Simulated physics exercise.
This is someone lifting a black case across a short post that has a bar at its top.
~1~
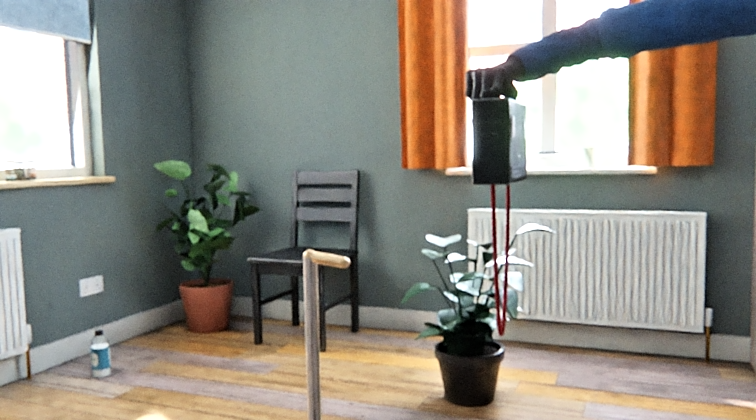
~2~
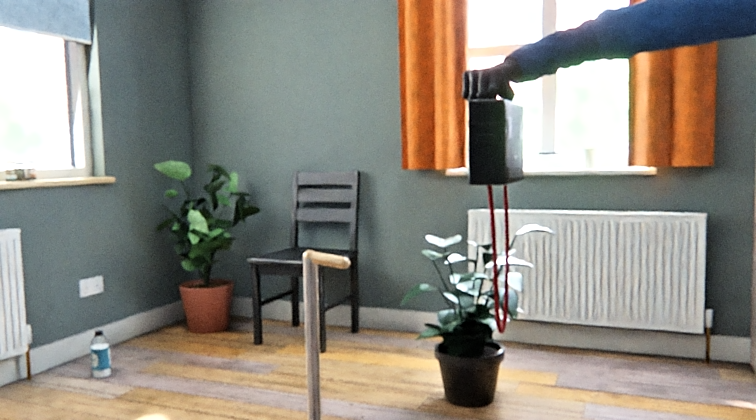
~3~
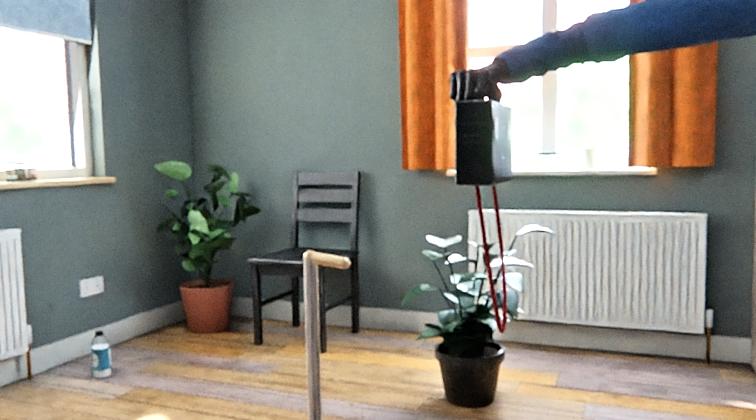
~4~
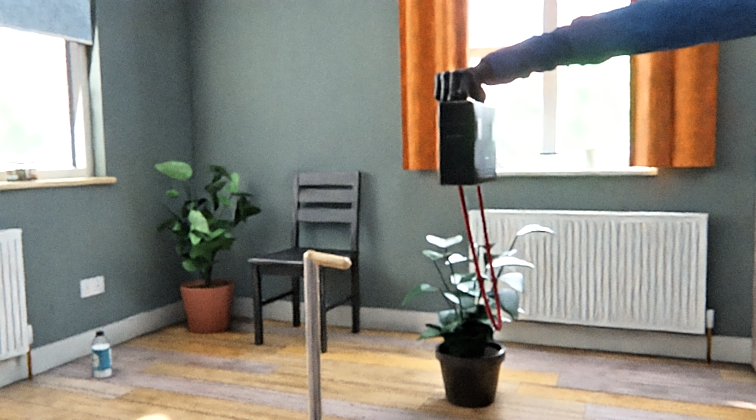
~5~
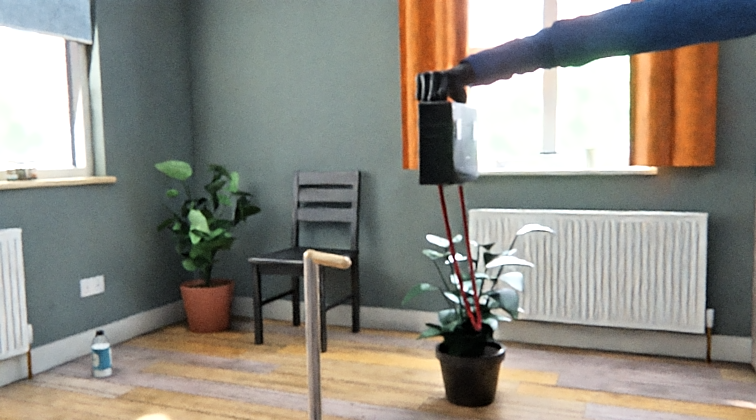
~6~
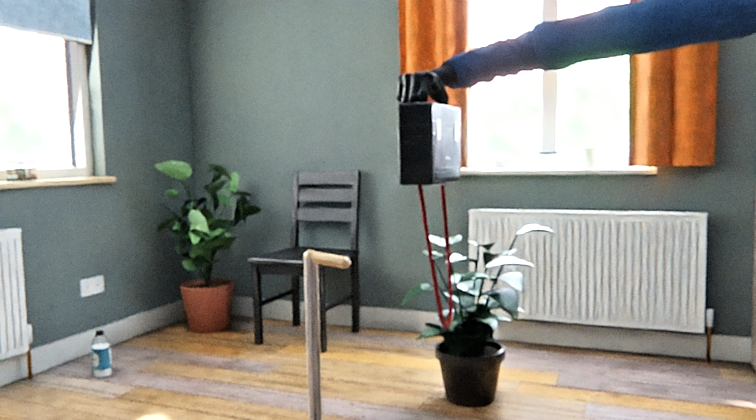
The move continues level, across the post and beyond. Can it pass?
As it turns out, the black case is jerked back by its loop.
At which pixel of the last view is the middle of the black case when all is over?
Close to (221, 150).
Then, 0.78 s later than the last view, case over the post near (334, 147).
Then, 1.50 s later than the last view, case past the post near (254, 149).
Finally, case past the post near (221, 150); loop tight round the post, hand stopped. The black case snags on the hook.
